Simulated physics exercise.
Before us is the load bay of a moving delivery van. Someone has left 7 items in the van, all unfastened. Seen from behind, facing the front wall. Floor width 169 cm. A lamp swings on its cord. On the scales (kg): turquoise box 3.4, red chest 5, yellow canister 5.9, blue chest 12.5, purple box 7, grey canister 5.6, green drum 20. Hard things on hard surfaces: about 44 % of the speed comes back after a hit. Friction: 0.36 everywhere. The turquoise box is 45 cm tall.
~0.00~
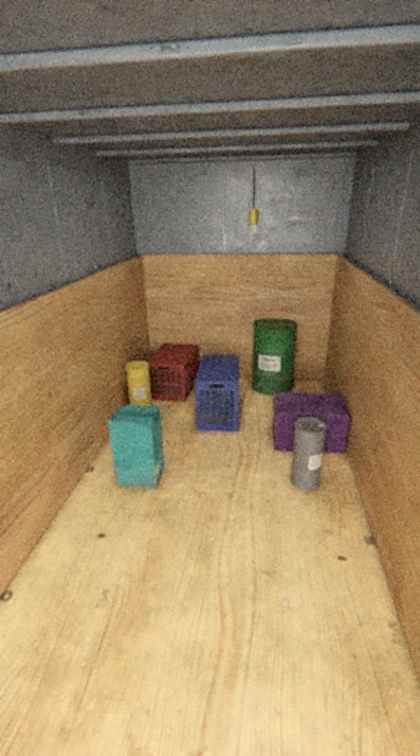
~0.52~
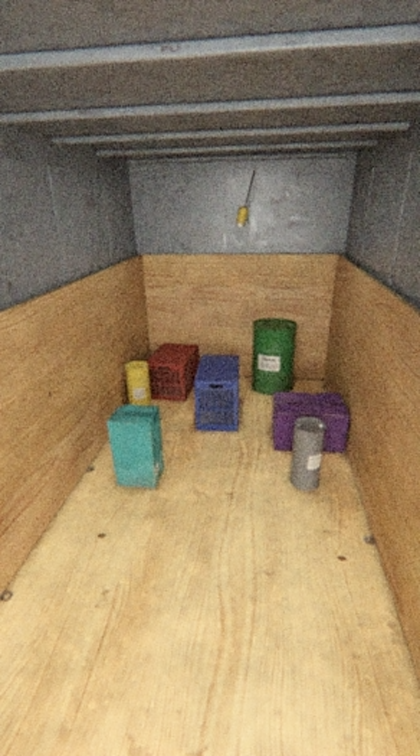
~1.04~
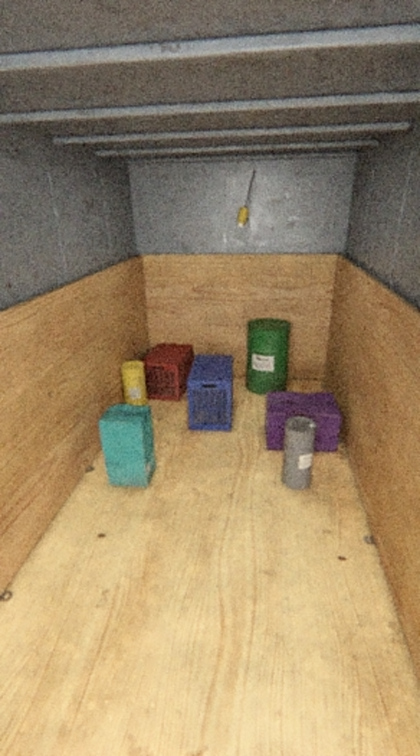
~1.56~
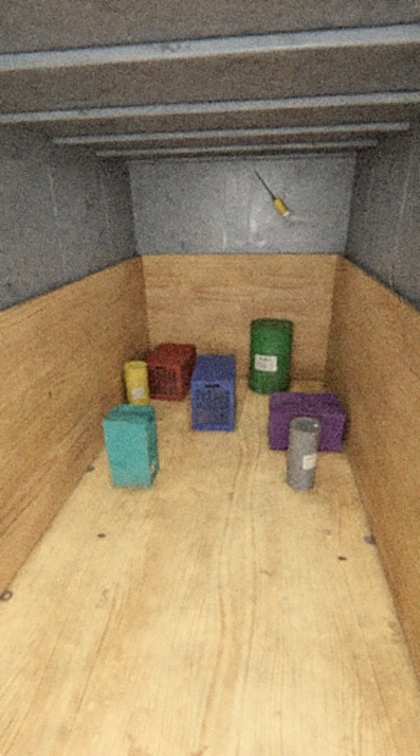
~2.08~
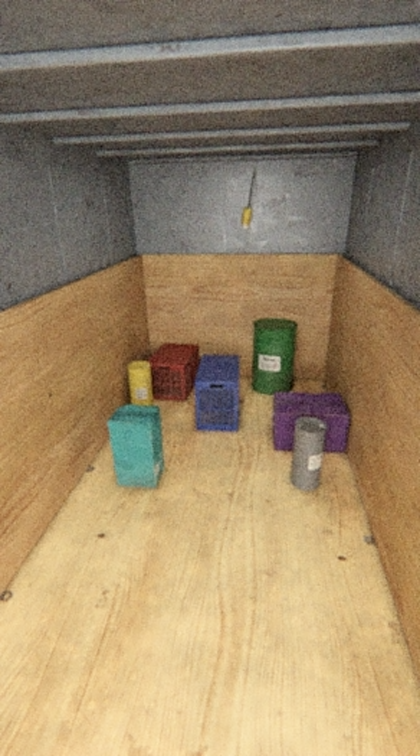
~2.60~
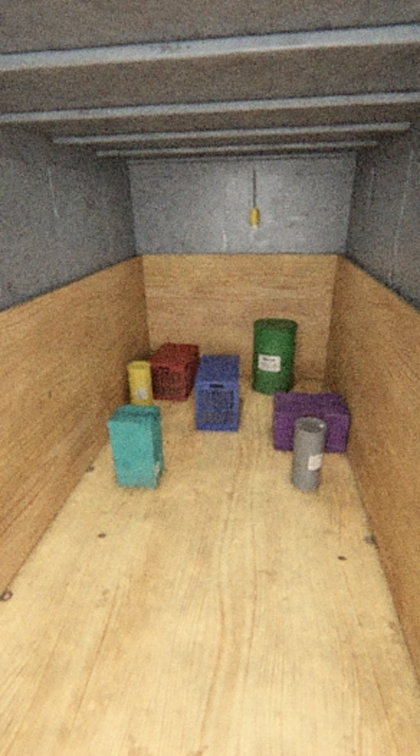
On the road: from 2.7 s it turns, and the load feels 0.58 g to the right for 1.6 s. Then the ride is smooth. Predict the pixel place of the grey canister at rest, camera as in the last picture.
Look near (346, 455).
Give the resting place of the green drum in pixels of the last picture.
Near (308, 357).
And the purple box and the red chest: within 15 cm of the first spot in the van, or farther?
The purple box holds its spot; the red chest gets shifted.
Around 3.20 s, force 0.58 g right; grey canister shifted 10 cm near (326, 455); yellow canister shifted 11 cm; turquoise box shifted 10 cm.
Around 3.40 s, force 0.58 g right; grey canister shifted 21 cm near (345, 456); yellow canister shifted 29 cm; turquoise box shifted 27 cm.
Around 3.70 s, force 0.58 g right; grey canister shifted 22 cm near (346, 456); turquoise box shifted 69 cm; red chest shifted 65 cm.
Around 3.90 s, force 0.58 g right; grey canister shifted 22 cm near (346, 456); turquoise box shifted 103 cm; red chest shifted 79 cm.
Finally (4.9 s), not toppled but over 15 cm from the start, turquoise box, red chest, yellow canister, blue chest, grey canister and green drum; purple box still in place (within 15 cm). Final places as that camera would see them, grey canister near (346, 455).
